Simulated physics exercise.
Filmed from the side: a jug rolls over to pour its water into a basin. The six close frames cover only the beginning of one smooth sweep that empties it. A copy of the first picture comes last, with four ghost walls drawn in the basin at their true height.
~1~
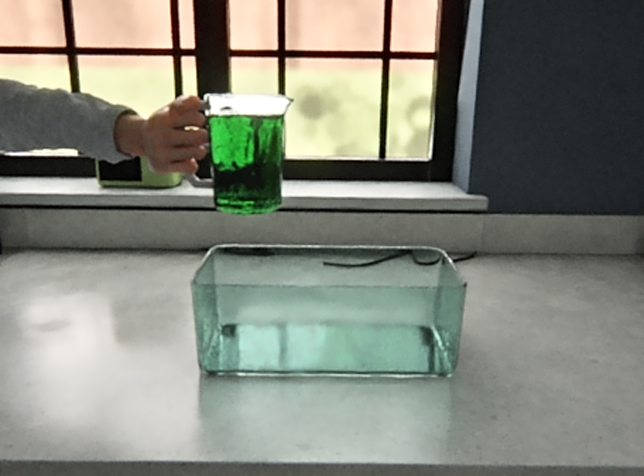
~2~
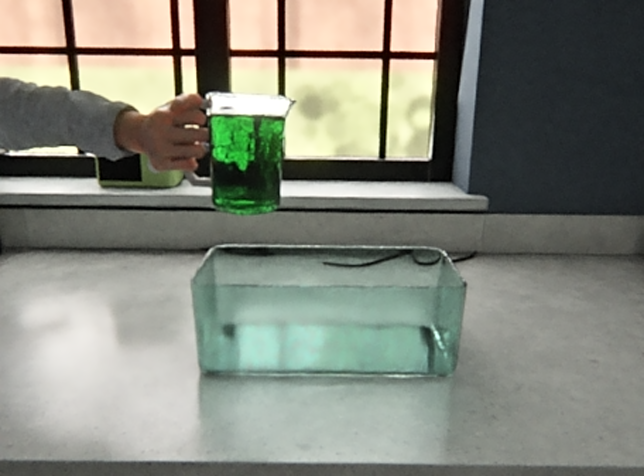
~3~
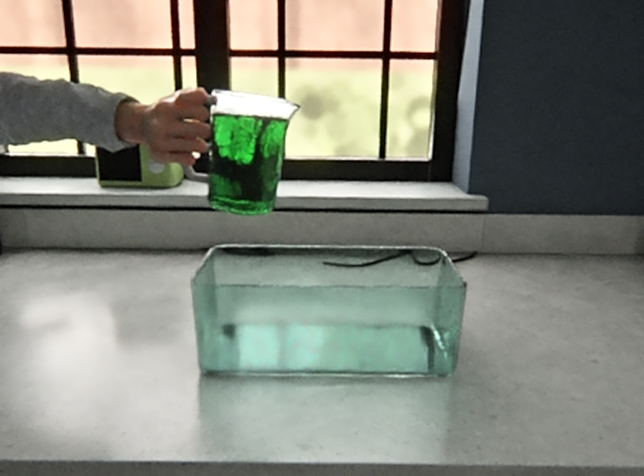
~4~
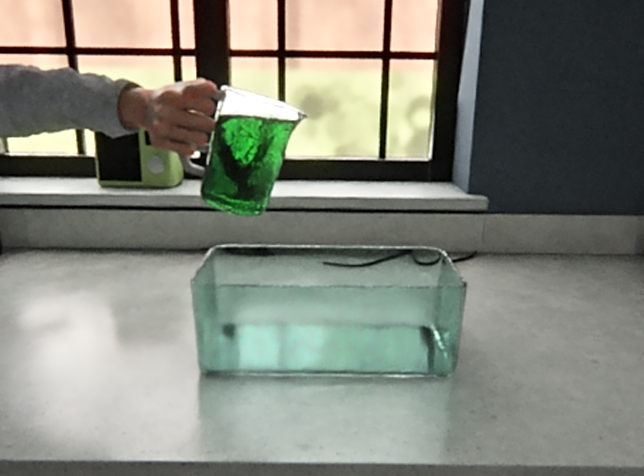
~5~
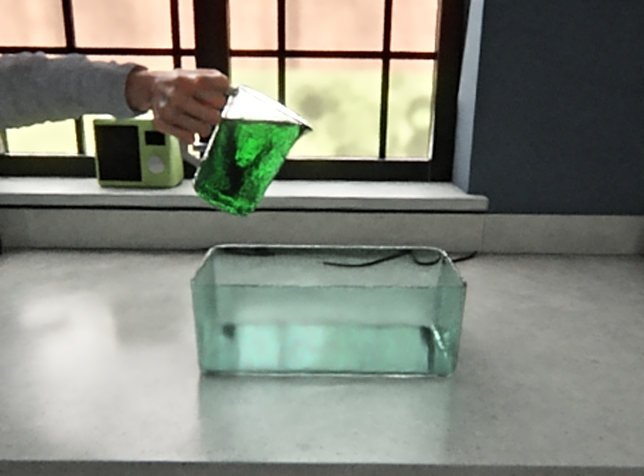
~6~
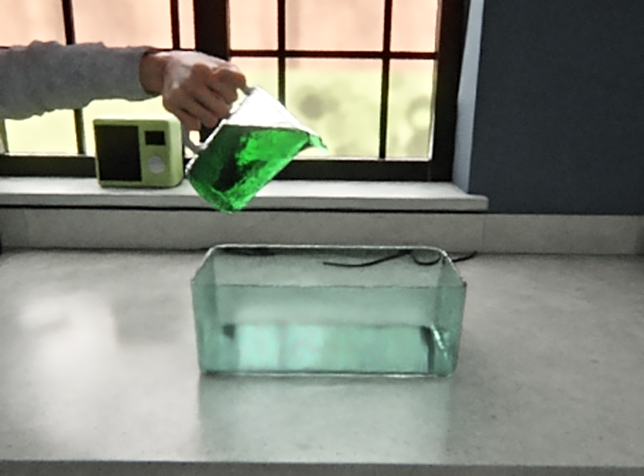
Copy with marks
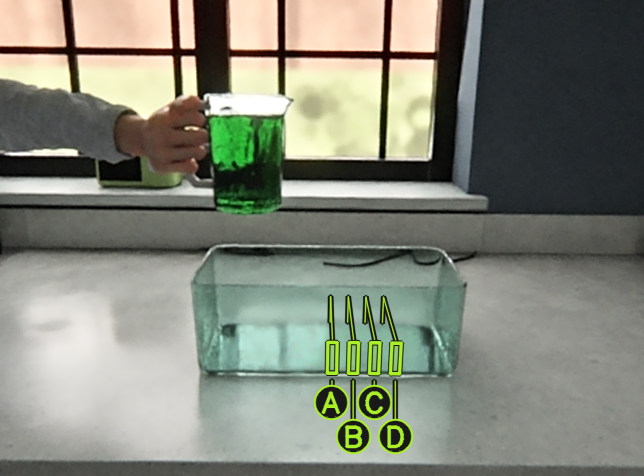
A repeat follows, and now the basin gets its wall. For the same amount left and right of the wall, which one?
Take B.
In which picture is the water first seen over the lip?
In picture 6.
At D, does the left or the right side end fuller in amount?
More ends on the left.
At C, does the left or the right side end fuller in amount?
More ends on the left.
In lime, A at (331, 380); B at (353, 380); C at (374, 380); D at (395, 380).
Choosing A, about 14 % ends left of the wall and 85 % right of it.
Choosing B, about 47 % ends left of the wall and 52 % right of it.
Choosing C, about 80 % ends left of the wall and 16 % right of it; 4 % is lost outside.
Choosing D, about 90 % ends left of the wall and 6 % right of it; 4 % is lost outside.
